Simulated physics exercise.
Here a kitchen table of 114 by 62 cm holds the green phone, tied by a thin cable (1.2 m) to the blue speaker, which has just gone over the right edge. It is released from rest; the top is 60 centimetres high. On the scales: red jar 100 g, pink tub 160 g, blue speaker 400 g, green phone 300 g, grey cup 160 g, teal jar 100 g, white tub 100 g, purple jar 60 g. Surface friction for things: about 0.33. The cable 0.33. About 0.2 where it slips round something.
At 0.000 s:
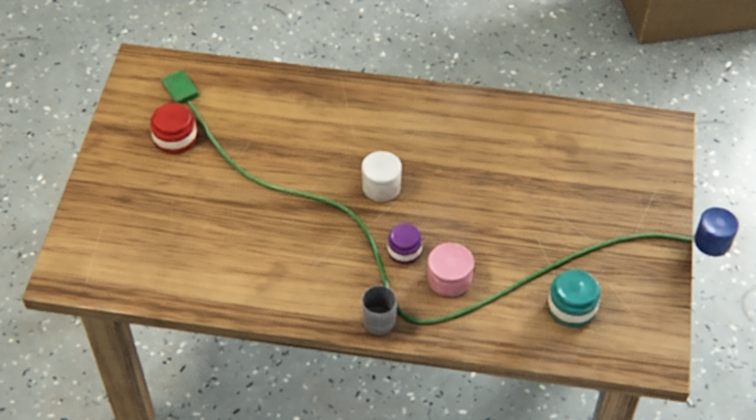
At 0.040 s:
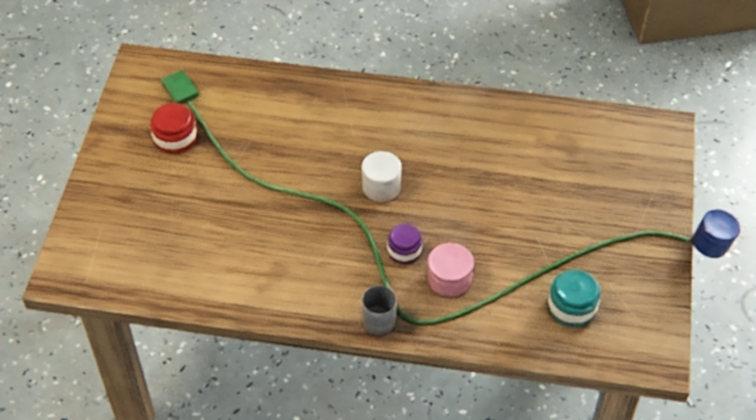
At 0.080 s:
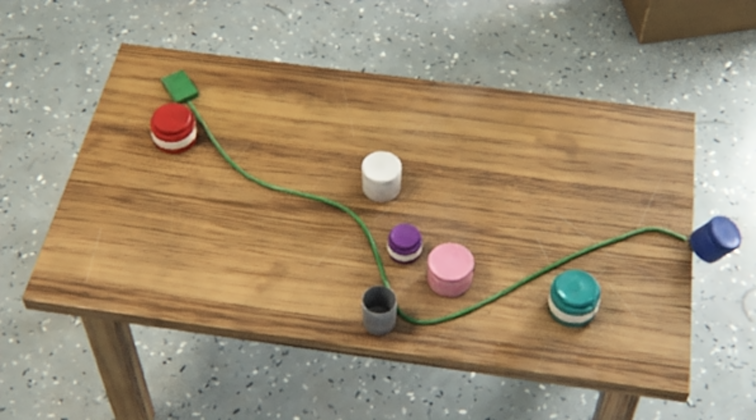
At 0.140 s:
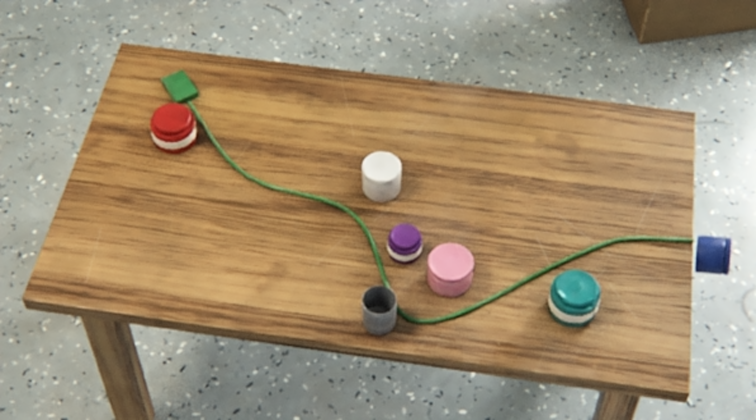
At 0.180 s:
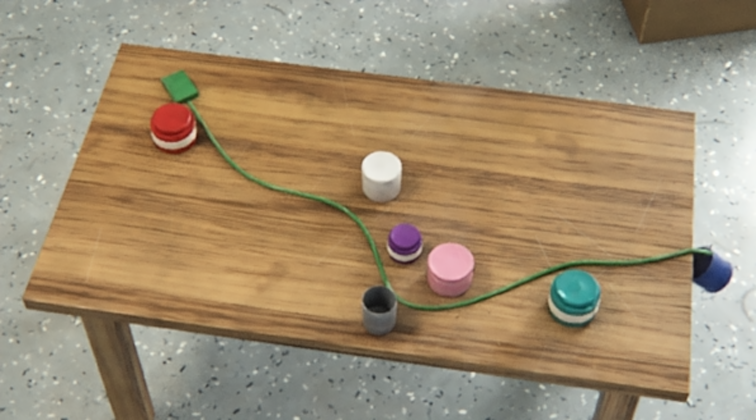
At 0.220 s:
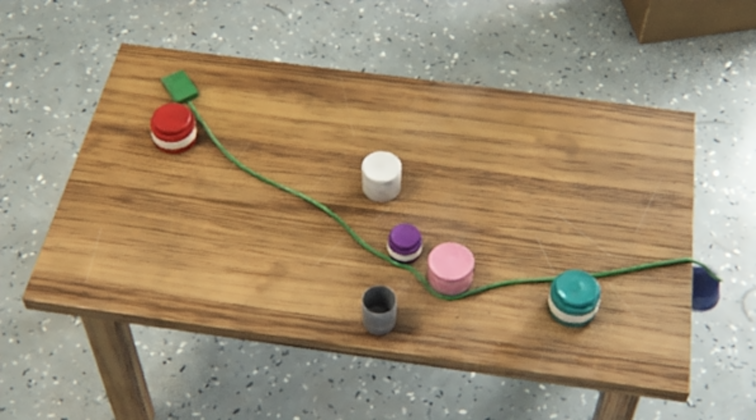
A wooden table held jars, tubs, a grey cup and a green object tied by a thin green cord to a blue cylinder, which dropped past the right edge, drawing the curved cord straighter.
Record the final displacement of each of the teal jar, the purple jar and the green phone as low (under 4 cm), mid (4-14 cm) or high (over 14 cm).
Teal jar - low; purple jar - high; green phone - high.
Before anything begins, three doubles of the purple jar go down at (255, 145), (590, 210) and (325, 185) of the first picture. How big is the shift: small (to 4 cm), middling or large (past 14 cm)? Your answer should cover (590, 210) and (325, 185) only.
Going in order, I'd call it a short shift for the first and an in-between shift for the second.
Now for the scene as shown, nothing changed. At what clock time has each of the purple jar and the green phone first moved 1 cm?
On the clock, purple jar 0.30 s and green phone 0.28 s.
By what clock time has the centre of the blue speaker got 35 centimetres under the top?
Time: 0.42 s.
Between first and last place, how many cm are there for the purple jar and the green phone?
Purple jar: 20 cm; green phone: 40 cm.
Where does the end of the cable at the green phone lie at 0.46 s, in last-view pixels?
Near (241, 129).
By 0.5 s, the cable's tail end at (241, 129); purple jar 14 cm off its start, green phone 12 cm off its start, pink tub 20 cm off its start.
By 0.7 s, the cable's tail end at (340, 179); green phone 35 cm off its start, purple jar 22 cm off its start, pink tub 28 cm off its start.
By 1.0 s, the cable's tail end at (370, 192); green phone 41 cm off its start at (349, 183), purple jar 22 cm off its start at (468, 151), pink tub 28 cm off its start at (506, 143).
By 1.2 s, the cable's tail end at (370, 192); green phone 41 cm off its start, purple jar 22 cm off its start, pink tub 28 cm off its start.
By 2.4 s, the cable's tail end at (370, 192); green phone 41 cm off its start at (349, 183), purple jar 22 cm off its start at (468, 151), teal jar 0 cm off its start at (577, 286), pink tub 28 cm off its start at (506, 143).
